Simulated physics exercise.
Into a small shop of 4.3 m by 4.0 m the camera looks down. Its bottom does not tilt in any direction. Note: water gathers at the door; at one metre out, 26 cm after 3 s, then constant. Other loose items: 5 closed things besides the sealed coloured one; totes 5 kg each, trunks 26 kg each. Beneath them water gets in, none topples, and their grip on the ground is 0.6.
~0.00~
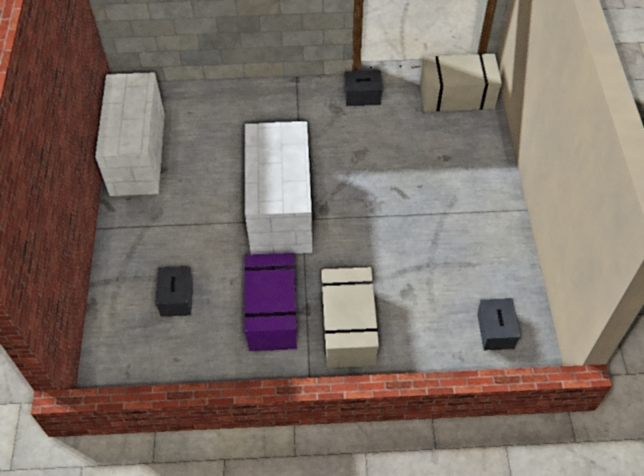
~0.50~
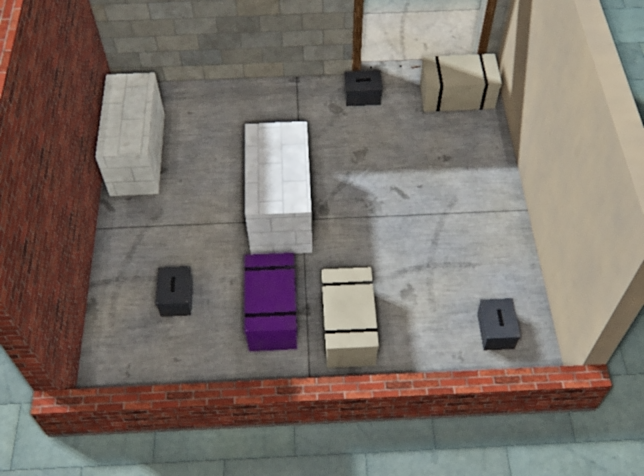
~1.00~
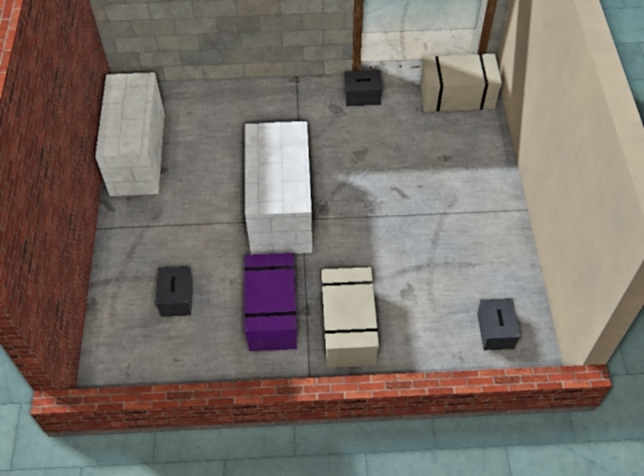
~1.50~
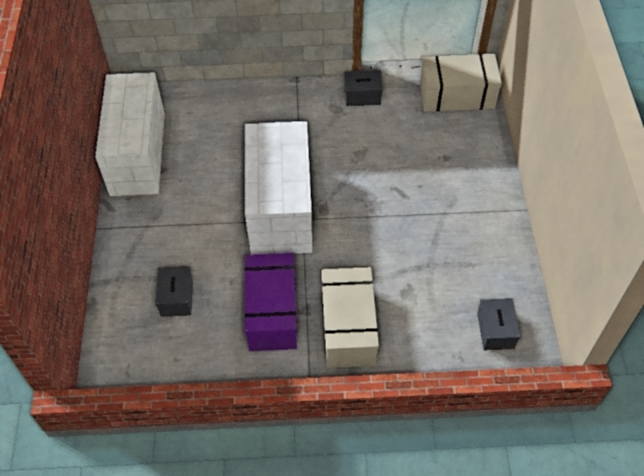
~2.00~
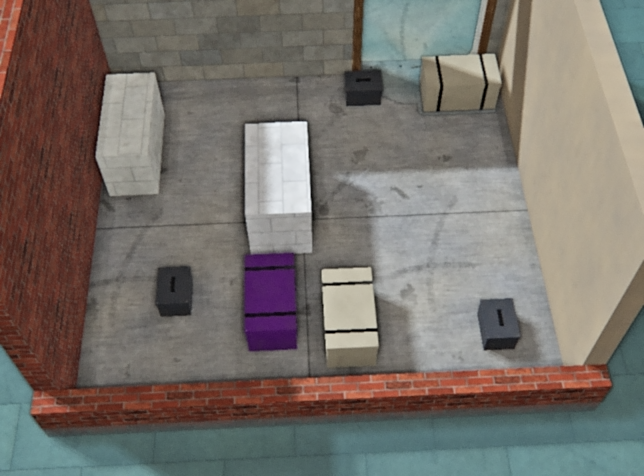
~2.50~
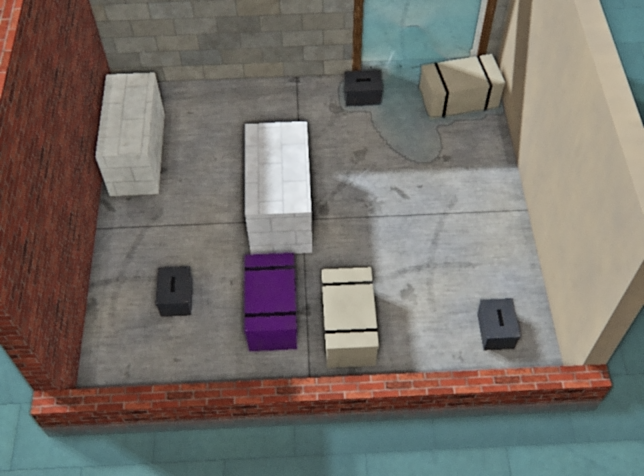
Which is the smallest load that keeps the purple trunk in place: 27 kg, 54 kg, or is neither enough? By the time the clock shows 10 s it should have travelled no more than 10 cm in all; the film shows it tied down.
Short answer: Neither one.
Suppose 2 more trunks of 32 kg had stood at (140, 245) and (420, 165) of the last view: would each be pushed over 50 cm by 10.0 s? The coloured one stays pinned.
Order as asked: Stays within / goes beyond.
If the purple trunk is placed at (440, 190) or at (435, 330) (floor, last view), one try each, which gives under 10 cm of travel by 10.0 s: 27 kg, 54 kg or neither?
The first try gives failure with both; the second gives failure with both.
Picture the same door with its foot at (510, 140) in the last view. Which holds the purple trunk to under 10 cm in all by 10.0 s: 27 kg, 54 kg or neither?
In that case only the higher weight holds it.
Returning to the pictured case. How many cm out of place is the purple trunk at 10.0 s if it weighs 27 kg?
Shift: About 140 cm.
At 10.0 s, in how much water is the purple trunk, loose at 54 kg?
Close to 10 cm deep.
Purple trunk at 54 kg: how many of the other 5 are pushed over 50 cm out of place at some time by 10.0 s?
The total is 2.
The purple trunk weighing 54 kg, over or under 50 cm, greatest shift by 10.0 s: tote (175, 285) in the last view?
That one is below half a metre, as it turns out.
After 3.5 s the purple trunk would be 0 cm from its start with 27 kg and 0 cm from its start with 54 kg; 0 cm of water round it then.
After 4.5 s the purple trunk would be 0 cm from its start with 27 kg and 0 cm from its start with 54 kg; 2 cm of water round it then.
After 7.0 s the purple trunk would be 24 cm from its start with 27 kg and 3 cm from its start with 54 kg; 6 cm of water round it then.
After 10.0 s the purple trunk would be 131 cm from its start with 27 kg and 63 cm from its start with 54 kg; 10 cm of water round it then.
